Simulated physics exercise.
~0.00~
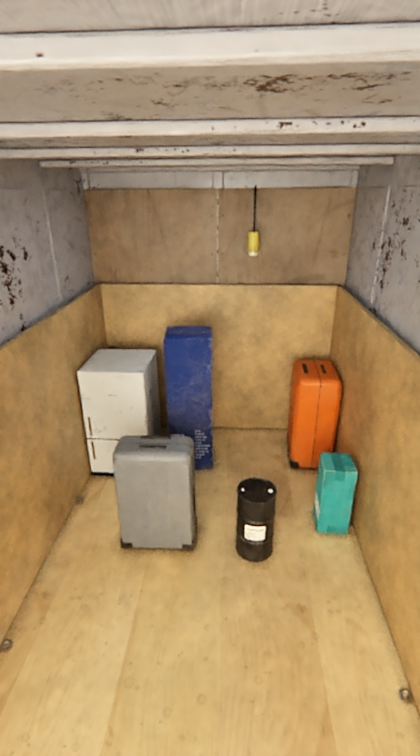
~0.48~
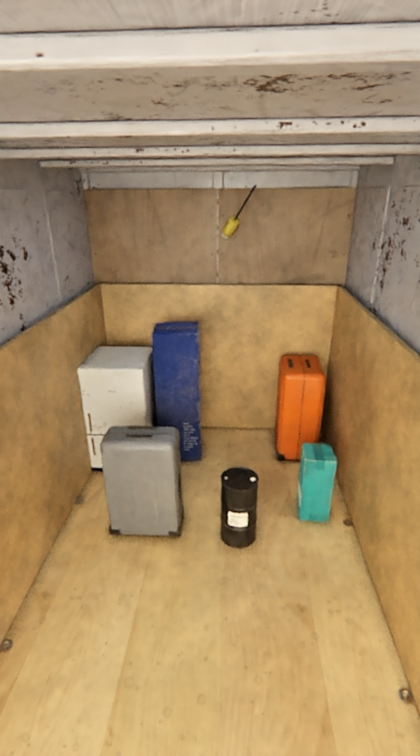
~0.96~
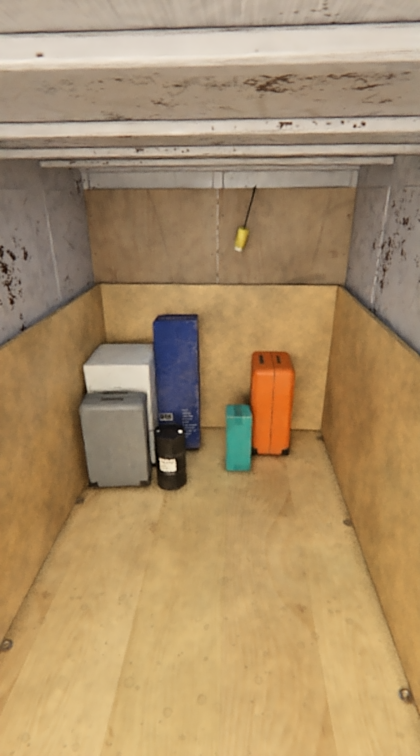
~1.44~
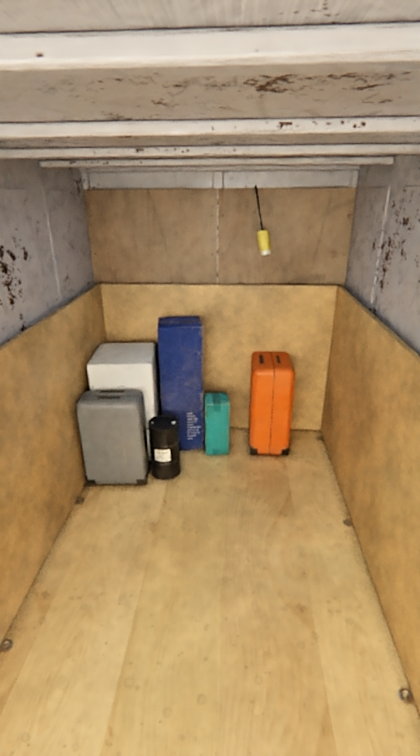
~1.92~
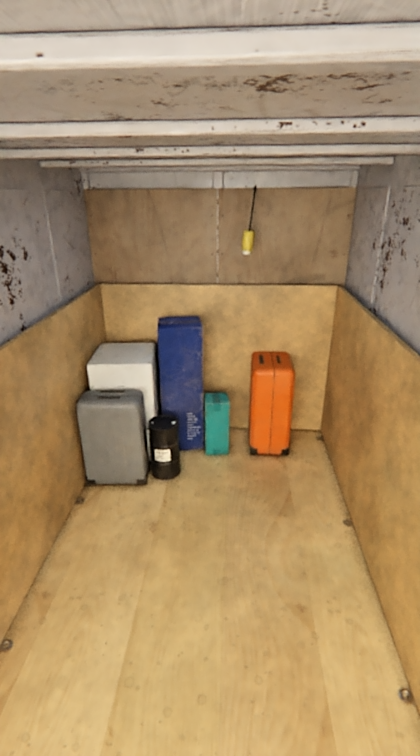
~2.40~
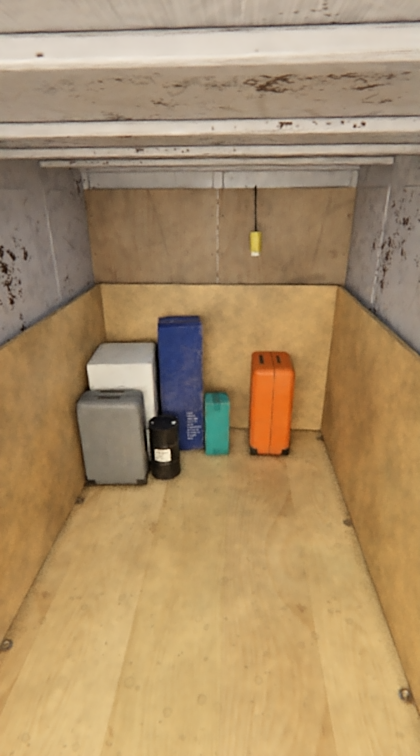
A black canister, a grey case, a blue box, a turquoise box and an orange case slid left and towards the back of a wood-lined load bay as a yellow lamp swung, and all stayed upright, coming to rest near a white appliance.
